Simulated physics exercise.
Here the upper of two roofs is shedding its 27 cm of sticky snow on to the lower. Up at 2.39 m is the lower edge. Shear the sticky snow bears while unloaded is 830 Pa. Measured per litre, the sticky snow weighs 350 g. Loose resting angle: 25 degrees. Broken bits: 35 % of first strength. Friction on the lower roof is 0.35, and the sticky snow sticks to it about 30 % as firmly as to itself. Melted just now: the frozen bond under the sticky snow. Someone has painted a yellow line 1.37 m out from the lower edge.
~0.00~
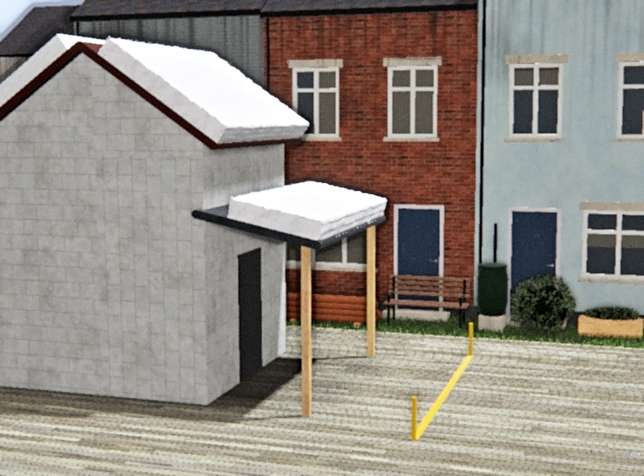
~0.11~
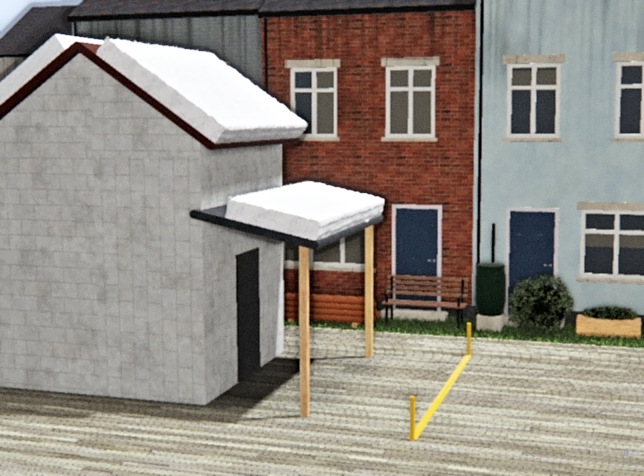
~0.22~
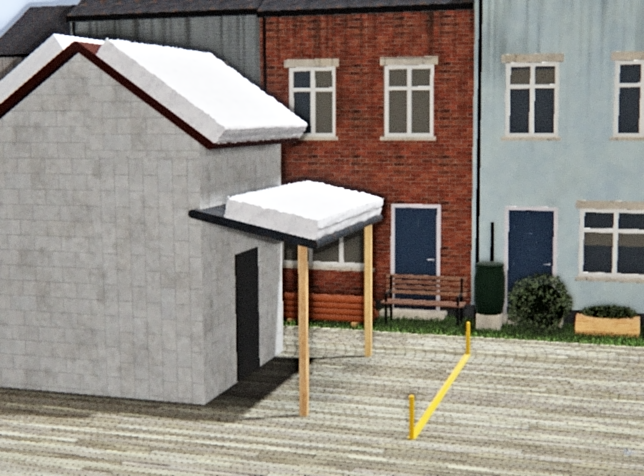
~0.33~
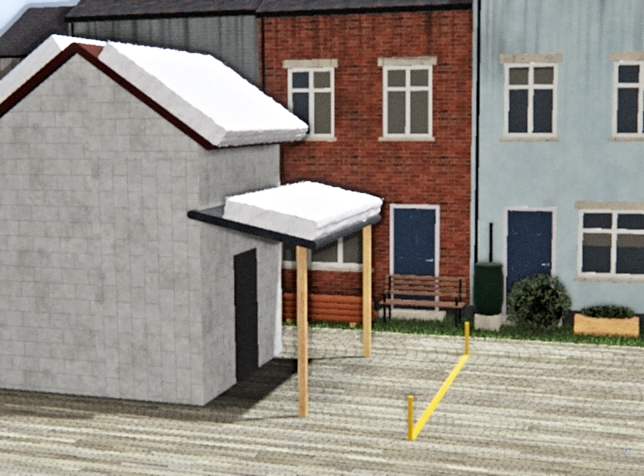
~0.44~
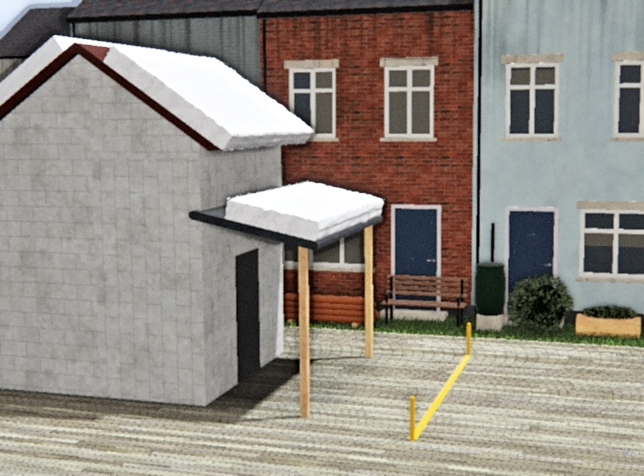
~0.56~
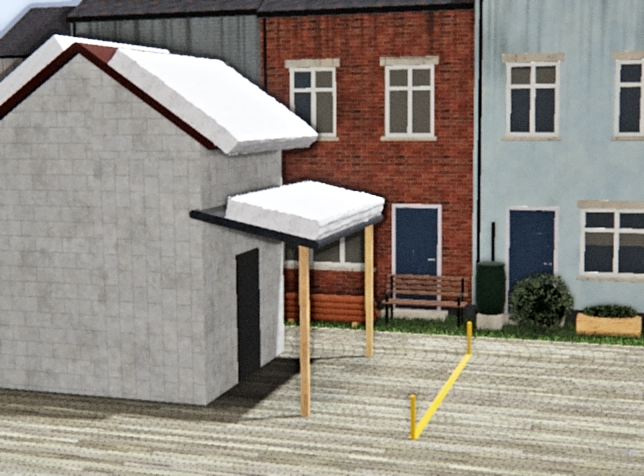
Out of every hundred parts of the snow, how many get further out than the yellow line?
Around 8 in every hundred.
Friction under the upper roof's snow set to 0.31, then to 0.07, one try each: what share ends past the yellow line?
Try 1: 18 %; try 2: 40 %.
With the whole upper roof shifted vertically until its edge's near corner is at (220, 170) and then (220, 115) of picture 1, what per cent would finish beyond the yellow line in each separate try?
Try 1: Near 0 %; try 2: Near 25 %.
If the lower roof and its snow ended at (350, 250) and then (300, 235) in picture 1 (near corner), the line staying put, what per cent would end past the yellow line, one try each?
In turn about 0 %, 16 %.
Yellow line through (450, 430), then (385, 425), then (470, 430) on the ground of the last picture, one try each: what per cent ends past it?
I'd guess near 2 %, then near 22 %, and near 0 % on the last try.
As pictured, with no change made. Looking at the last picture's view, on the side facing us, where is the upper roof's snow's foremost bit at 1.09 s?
Near (270, 194).
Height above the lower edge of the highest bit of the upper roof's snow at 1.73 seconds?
About 1.1 m.
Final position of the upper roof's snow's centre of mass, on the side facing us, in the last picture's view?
Approximately at pixel (328, 301).
By 1.09 s, none is below the lower edge and 0 % is past the line.
By 1.73 s, none is below the lower edge and 0 % is past the line.
By 2.36 s, 25 % is below the lower edge and 0 % is past the line.
By 3.00 s, 44 % is below the lower edge and 8 % is past the line.
By 3.90 s, at the end, 44 % is below the lower edge and 8 % is past the line.
